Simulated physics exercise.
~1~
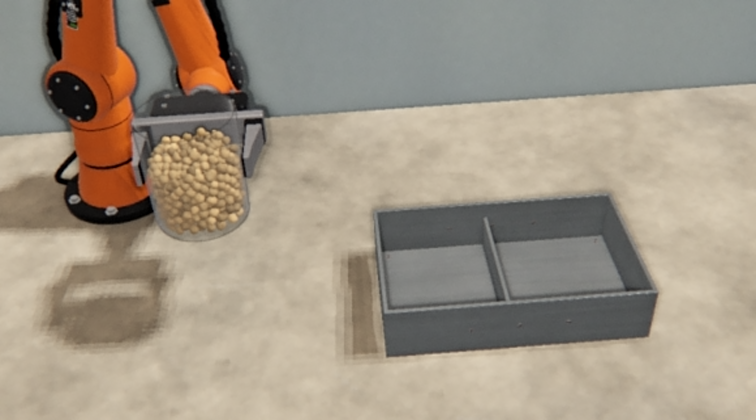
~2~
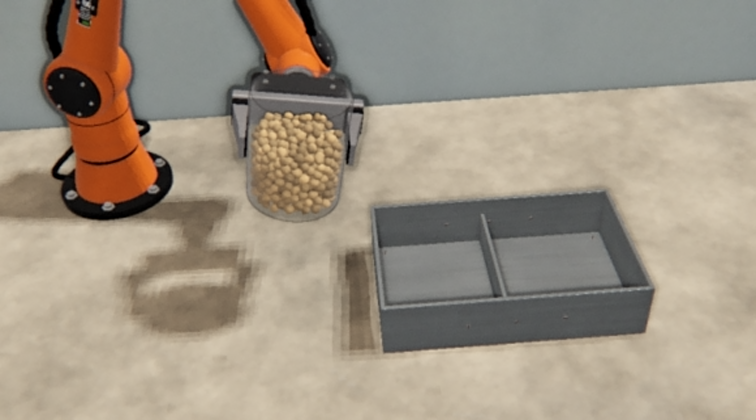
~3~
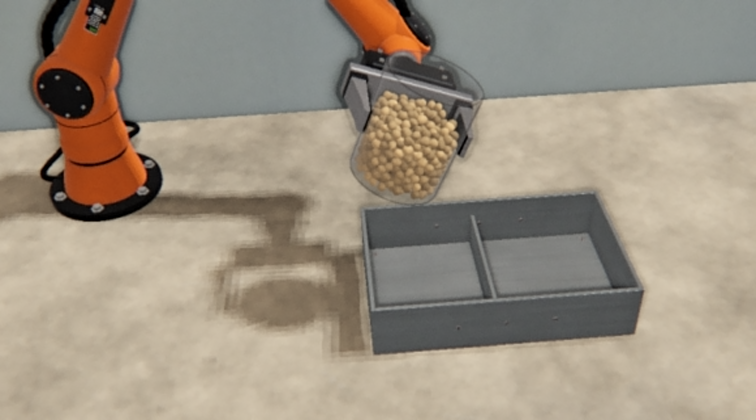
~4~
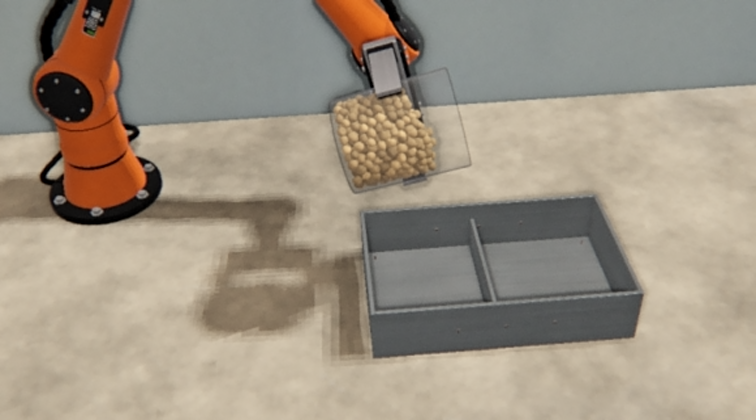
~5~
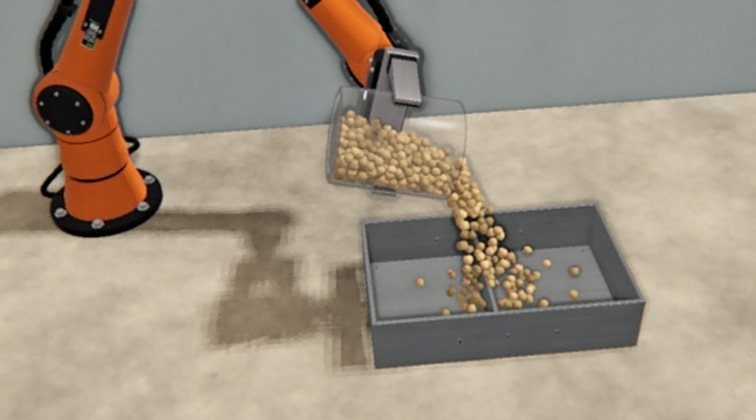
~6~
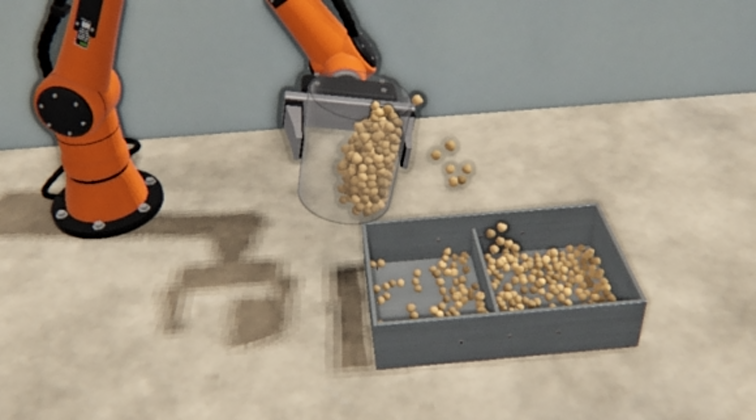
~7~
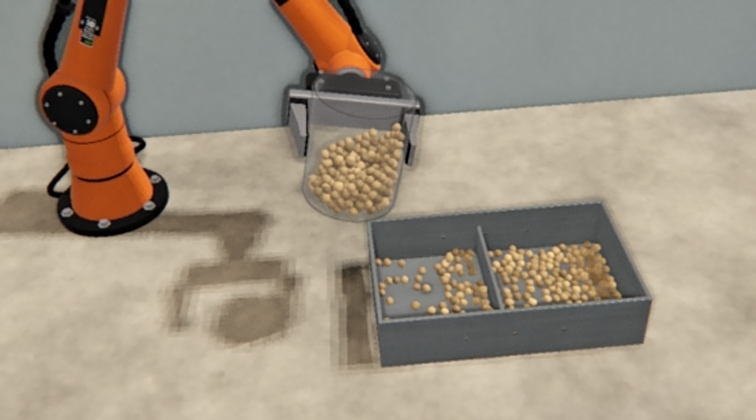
An orange robot arm, at the left of a pale mottled surface before a blue-grey wall and seen from slightly above, holds a clear cup full of tan chickpeas. To the right sits an open grey box, split in two by a cross wall. The arm carries the cup rightward toward the box, then tips it on its side. Chickpeas pour over the divider and scatter into both parts. The arm swings back left and turns the cup nearly upright, a few stray pieces dropping. It ends with the cup about half full and more chickpeas in the right part than the left.
